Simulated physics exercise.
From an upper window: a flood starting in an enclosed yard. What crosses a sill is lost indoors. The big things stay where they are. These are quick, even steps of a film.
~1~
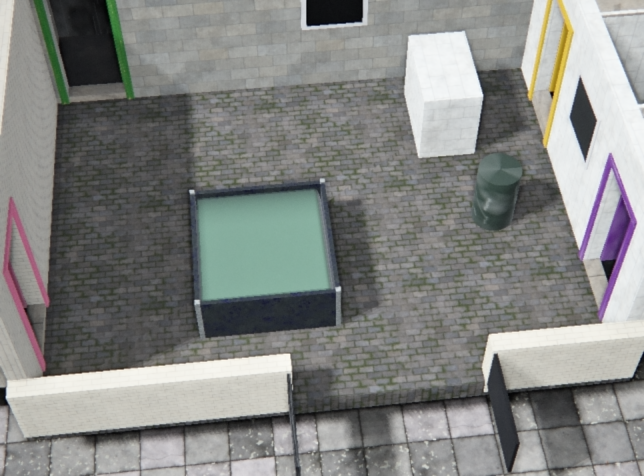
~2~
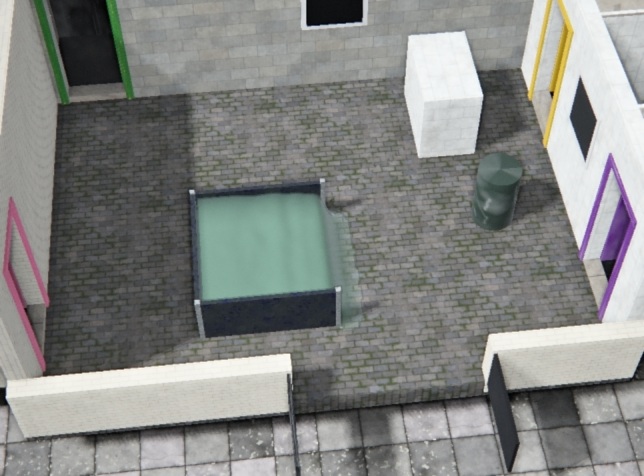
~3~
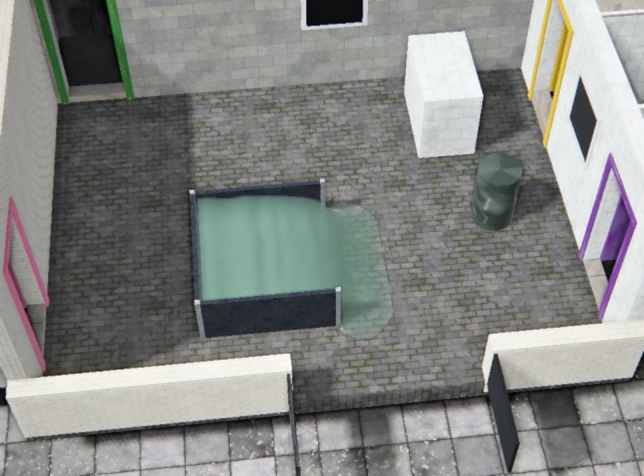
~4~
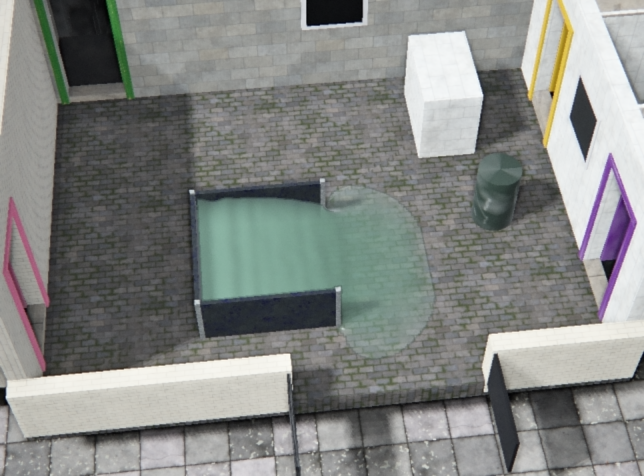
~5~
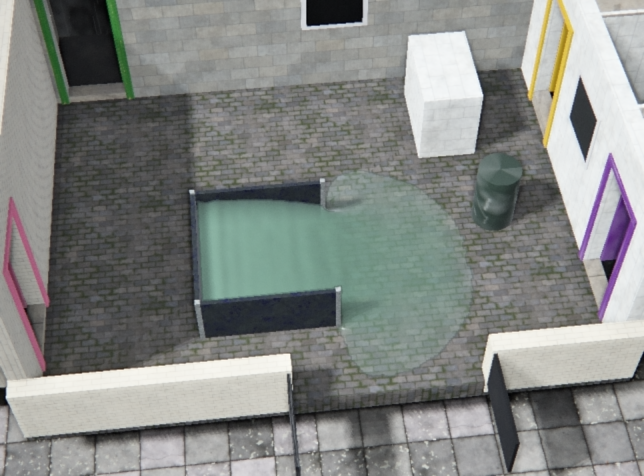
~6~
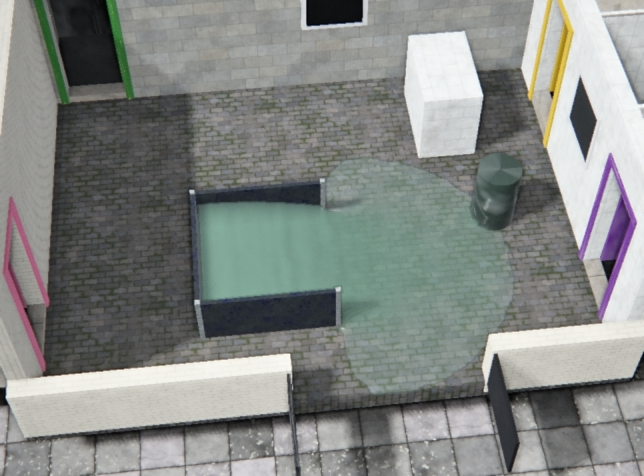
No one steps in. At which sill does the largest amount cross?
It is the purple one.
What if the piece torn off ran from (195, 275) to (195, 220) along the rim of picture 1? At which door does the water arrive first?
The pink-painted one.
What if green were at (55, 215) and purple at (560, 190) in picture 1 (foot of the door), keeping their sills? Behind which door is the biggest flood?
The purple door.
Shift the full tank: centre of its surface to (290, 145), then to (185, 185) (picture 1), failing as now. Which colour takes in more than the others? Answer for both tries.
In turn: The door marked purple, the door marked purple.
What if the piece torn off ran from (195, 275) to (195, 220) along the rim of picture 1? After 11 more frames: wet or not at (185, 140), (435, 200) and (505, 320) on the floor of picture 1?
In turn: No water, dry, clear.
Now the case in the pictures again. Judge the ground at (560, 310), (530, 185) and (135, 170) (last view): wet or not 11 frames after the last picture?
One after the other: Awash, flooded, free of water.
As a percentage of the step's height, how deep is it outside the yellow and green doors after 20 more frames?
In turn 60 and 0 per cent.
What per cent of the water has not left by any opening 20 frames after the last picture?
I make it 78 per cent.
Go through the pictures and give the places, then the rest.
The water tank at (263, 244) is whole and still, in the first frame.
Water pours out at (328, 257) and has run to (344, 328), in the second frame.
Water pours out at (328, 259) and has run to (367, 334), in the third frame.
Water pours out at (328, 261) and has run to (412, 333), in the fourth frame.
Water pours out at (328, 261) and has run to (462, 314), in the fifth frame.
The front is at (508, 284), out from the gap at (328, 261), in the sixth frame.
A moment on, water covers 35 % of the floor; pink door not reached, green door not reached, yellow door not reached, purple door some in.
Next, water covers 40 % of the floor; pink door not reached, green door not reached, yellow door wet at the sill, nothing in, purple door a lot in.
Then, water covers 40 % of the floor; pink door not reached, green door not reached, yellow door wet at the sill, nothing in, purple door a lot in.
Later, water covers 60 % of the floor; pink door not reached, green door not reached, yellow door a trickle in, purple door a lot in.
In the end, water covers 80 % of the floor; pink door wet at the sill, nothing in, green door wet at the sill, nothing in, yellow door a trickle in, purple door a lot in; the purple door has let in the most.
